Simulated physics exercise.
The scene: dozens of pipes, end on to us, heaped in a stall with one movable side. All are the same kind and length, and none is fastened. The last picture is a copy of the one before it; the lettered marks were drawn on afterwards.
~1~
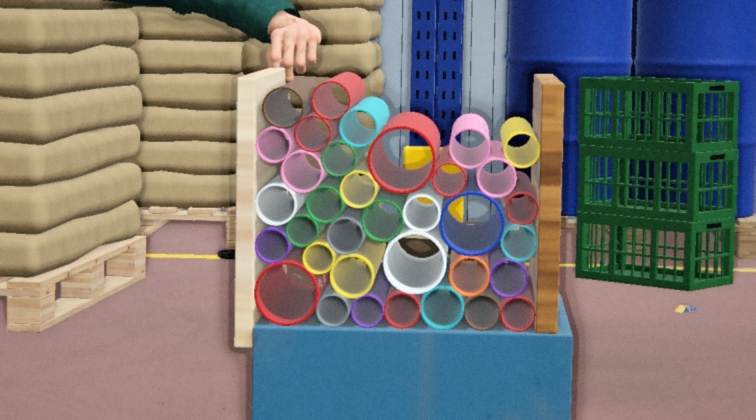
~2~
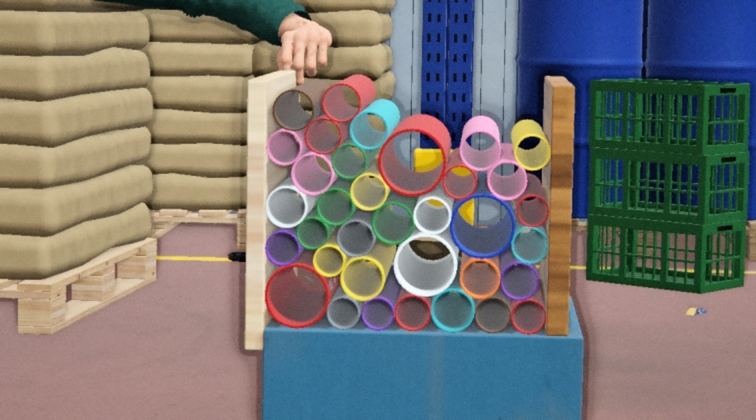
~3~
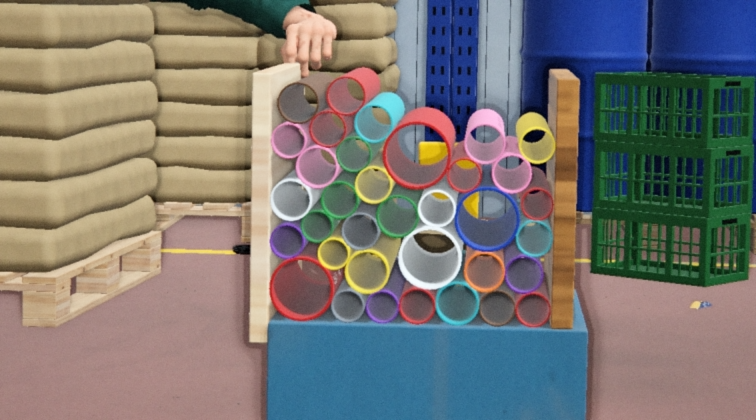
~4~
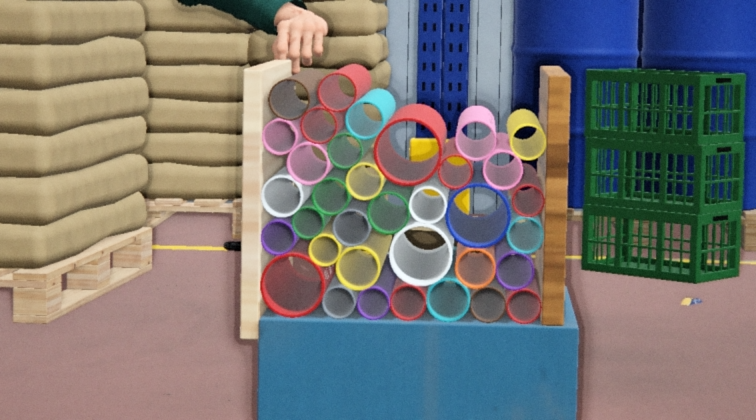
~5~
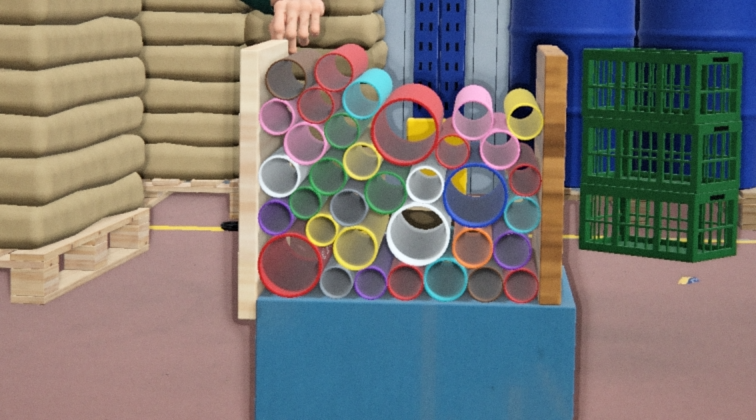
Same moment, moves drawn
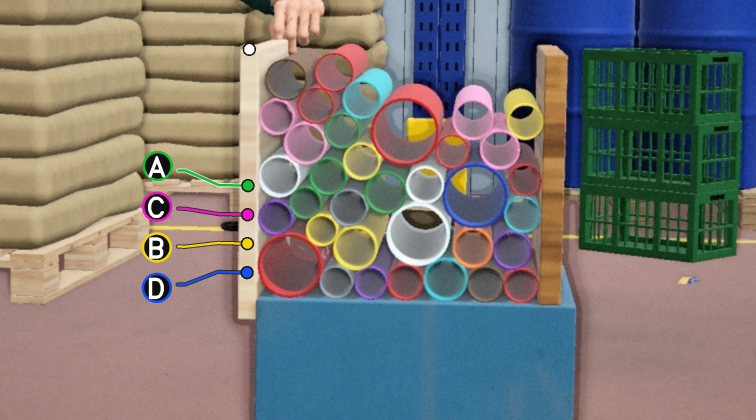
A warehouse with a dull pinkish floor is seen from the front, with stacked tan sacks on pallets at left and blue drums and green crates at right. Between a pale left board and a browner right one, dozens of colourful pipes lie heaped on a blue block, a green-sleeved hand at the left board's top. The pipes and boards stay still while the camera drifts slightly left, then back right and downward.
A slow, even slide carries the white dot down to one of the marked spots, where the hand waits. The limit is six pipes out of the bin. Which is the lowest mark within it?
The answer is mark A.
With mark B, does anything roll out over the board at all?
At B: Yes.
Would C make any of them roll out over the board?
At C: Yes.
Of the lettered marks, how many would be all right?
One of them.
On the marked copy, A at (248, 186); B at (247, 244); C at (247, 215); D at (247, 273); the white dot at (249, 50).
With A. Early on, top of the board (259, 113).
Further on, top of the board (258, 184).
At the end, top of the board (258, 185), two out over the board.
As for the rest, B more than six out over the board; C more than six out over the board; D more than six out over the board.
